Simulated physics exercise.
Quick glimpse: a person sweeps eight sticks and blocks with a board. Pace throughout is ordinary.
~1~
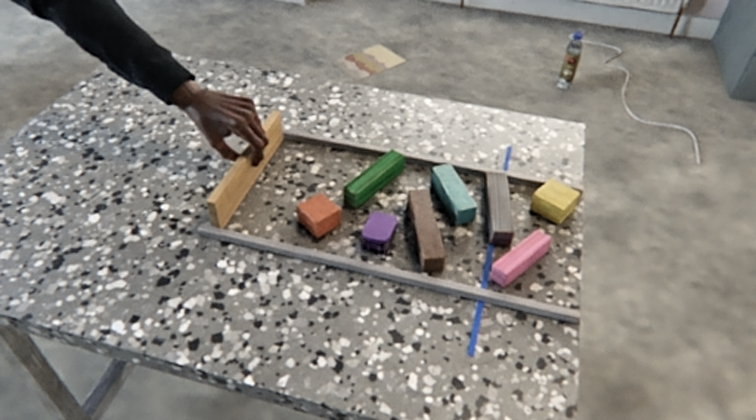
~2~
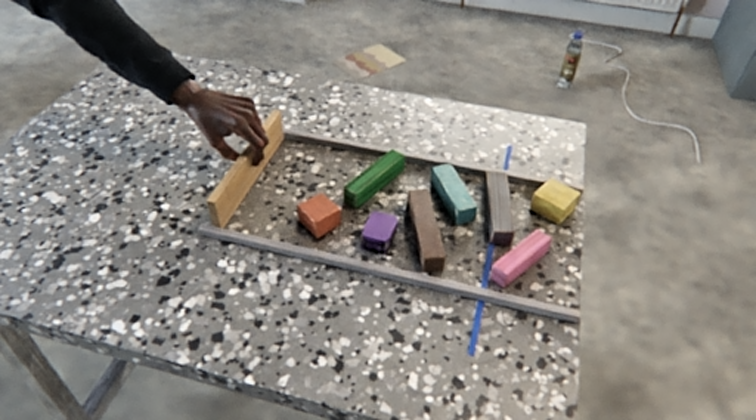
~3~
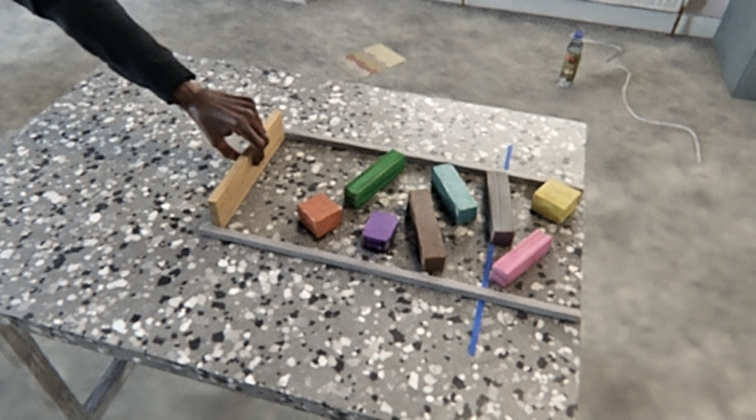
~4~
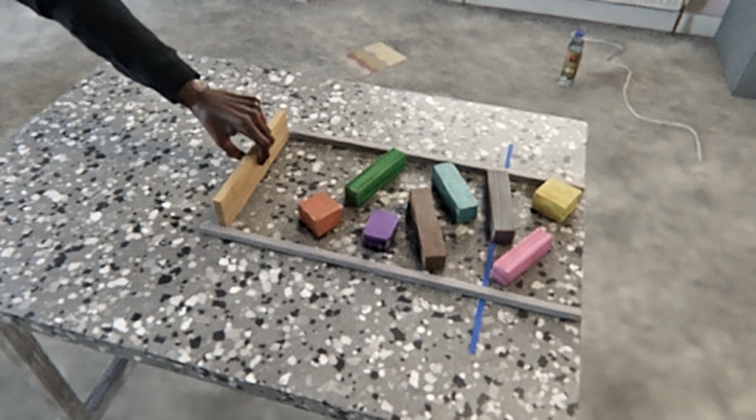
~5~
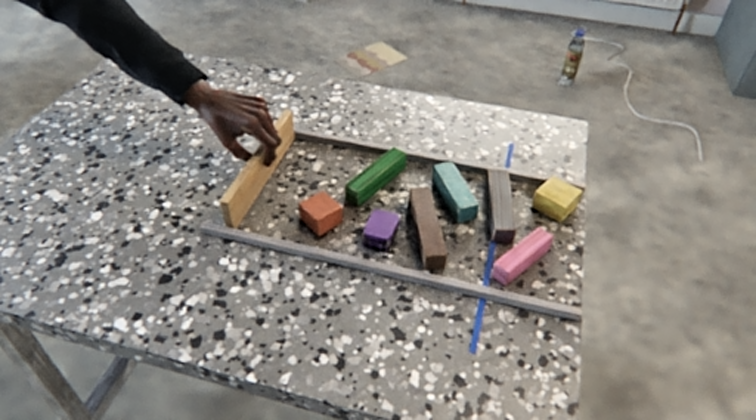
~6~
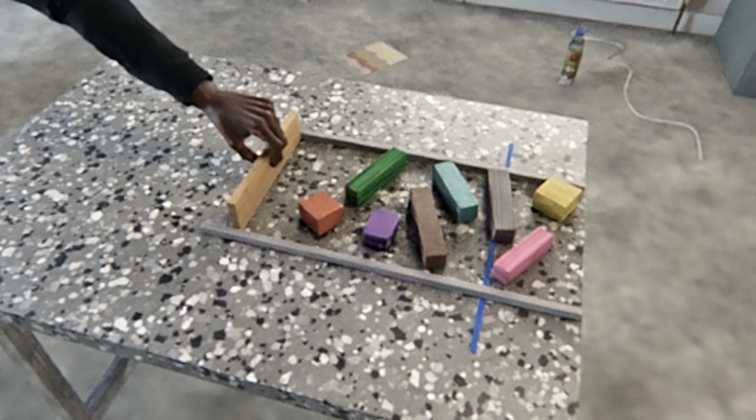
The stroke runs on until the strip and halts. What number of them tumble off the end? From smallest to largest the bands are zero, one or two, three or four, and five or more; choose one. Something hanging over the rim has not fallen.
The right band is one or two.
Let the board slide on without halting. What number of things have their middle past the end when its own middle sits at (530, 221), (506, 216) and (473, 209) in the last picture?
Over the end: 3, 2, 0.
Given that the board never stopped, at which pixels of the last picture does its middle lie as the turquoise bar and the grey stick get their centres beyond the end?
Near (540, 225), then near (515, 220).
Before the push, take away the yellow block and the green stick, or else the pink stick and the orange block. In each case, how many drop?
The count is 0 in the first case and 1 in the second.
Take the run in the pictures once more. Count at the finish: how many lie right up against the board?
At rest, 2 are in contact.
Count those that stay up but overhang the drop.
The count is 2.
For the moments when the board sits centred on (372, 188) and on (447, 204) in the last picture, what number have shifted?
One spot: 4. Other spot: 7.
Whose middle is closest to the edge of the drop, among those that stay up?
Closest at the end: The grey stick.
A little later, none off yet; yellow block at rest near (557, 198); pink stick at rest near (523, 256); grey stick at rest near (500, 204).
Next, none off yet; yellow block at rest near (557, 198); pink stick moving near (531, 260); grey stick moving near (507, 205).
When it is over, the number that fall off is one or two; down, pink stick and yellow block.
